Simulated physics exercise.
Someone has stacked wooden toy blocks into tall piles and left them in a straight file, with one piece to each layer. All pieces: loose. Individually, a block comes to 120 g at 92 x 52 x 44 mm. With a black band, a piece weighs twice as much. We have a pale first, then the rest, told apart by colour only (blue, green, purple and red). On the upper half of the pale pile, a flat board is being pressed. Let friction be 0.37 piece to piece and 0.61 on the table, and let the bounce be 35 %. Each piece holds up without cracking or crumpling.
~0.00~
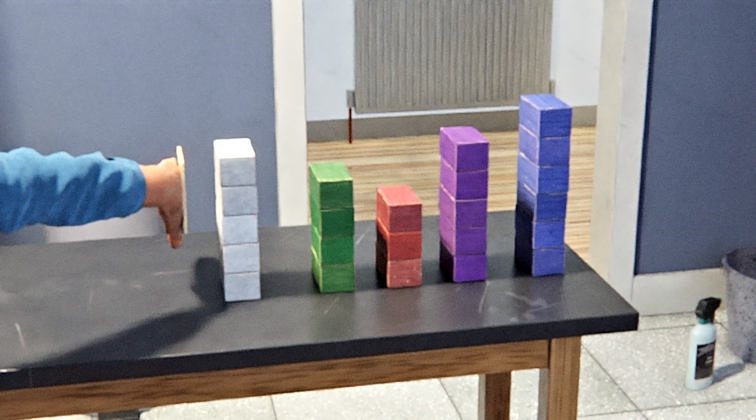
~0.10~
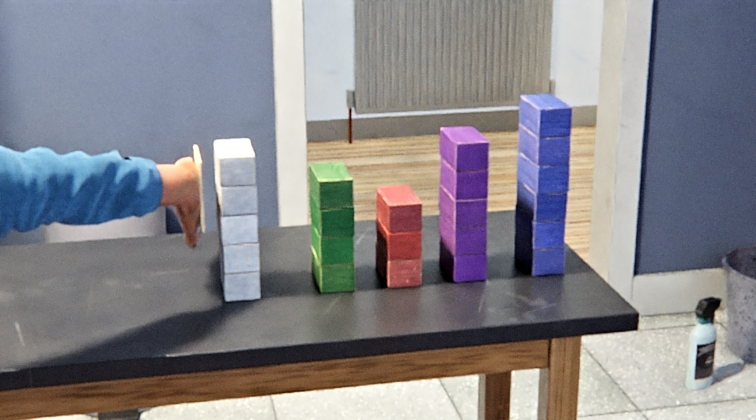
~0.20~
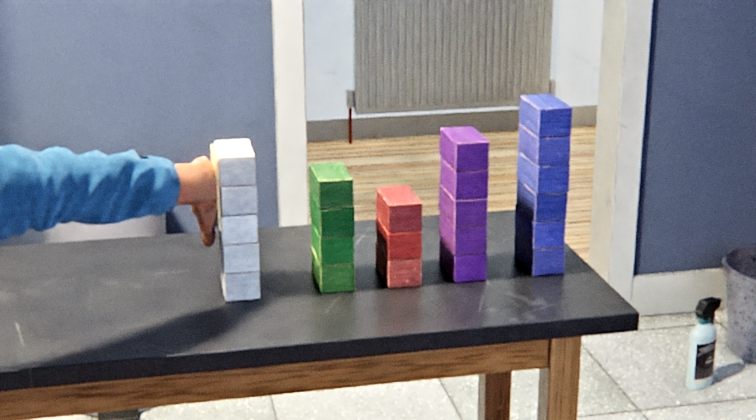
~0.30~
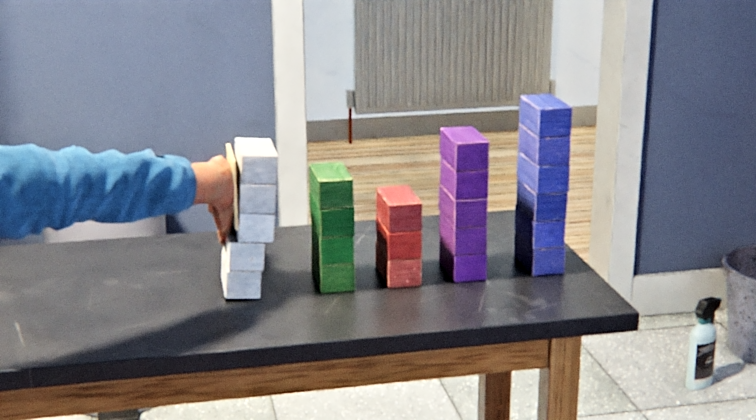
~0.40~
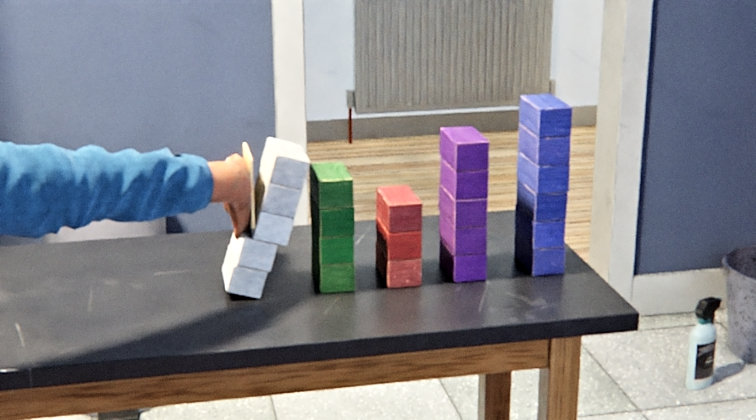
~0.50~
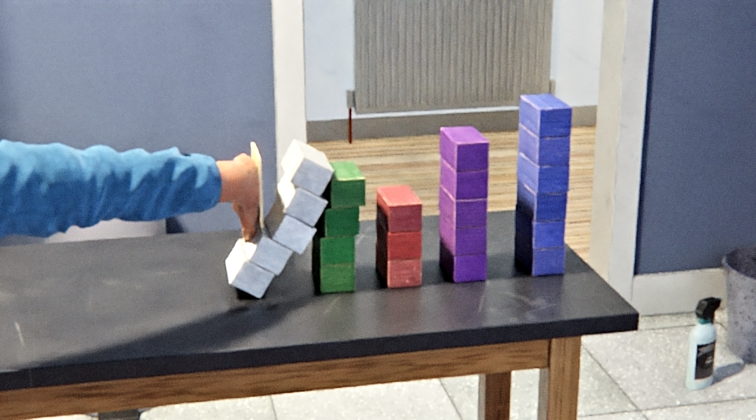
The video shows a hand pressing a flat board against the upper part of a pale block stack, which leans rightward and shifts the upper green blocks slightly, while the red, purple and blue stacks stay still.
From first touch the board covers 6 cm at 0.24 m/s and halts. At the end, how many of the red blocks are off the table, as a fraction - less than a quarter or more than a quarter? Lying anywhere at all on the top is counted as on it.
I would say under a quarter of them.
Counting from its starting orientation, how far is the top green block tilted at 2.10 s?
30°.
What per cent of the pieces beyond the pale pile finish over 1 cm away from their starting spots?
Result: 100 per cent.
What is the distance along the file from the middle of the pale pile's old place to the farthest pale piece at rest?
Something like 22 cm along the file.
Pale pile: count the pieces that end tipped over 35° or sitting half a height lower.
The total comes to 5.
Around 0.90 s, 5 of the pale pile down; none of the 3 red blocks off the table (0 of 18 in all colours); top red block tipped 24°; top green block tipped 24°, 26 mm lower.
Around 1.64 s, 5 of the pale pile down; none of the 3 red blocks off the table (0 of 18 in all colours); top red block tipped 29°, 36 mm lower; top blue block tipped 54°, 9 cm lower.
Around 2.10 s, 5 of the pale pile down; none of the 3 red blocks off the table (7 of 18 in all colours); top red block tipped 29°, 41 mm lower; top blue block upside down.
Finally (2.3 s), 5 of the pale pile down; none of the 3 red blocks off the table (7 of 18 in all colours); top red block tipped 29°, 41 mm lower; top purple block on its side. That is 0 per cent. Seen by the last camera, middles, top red block near (488, 228).
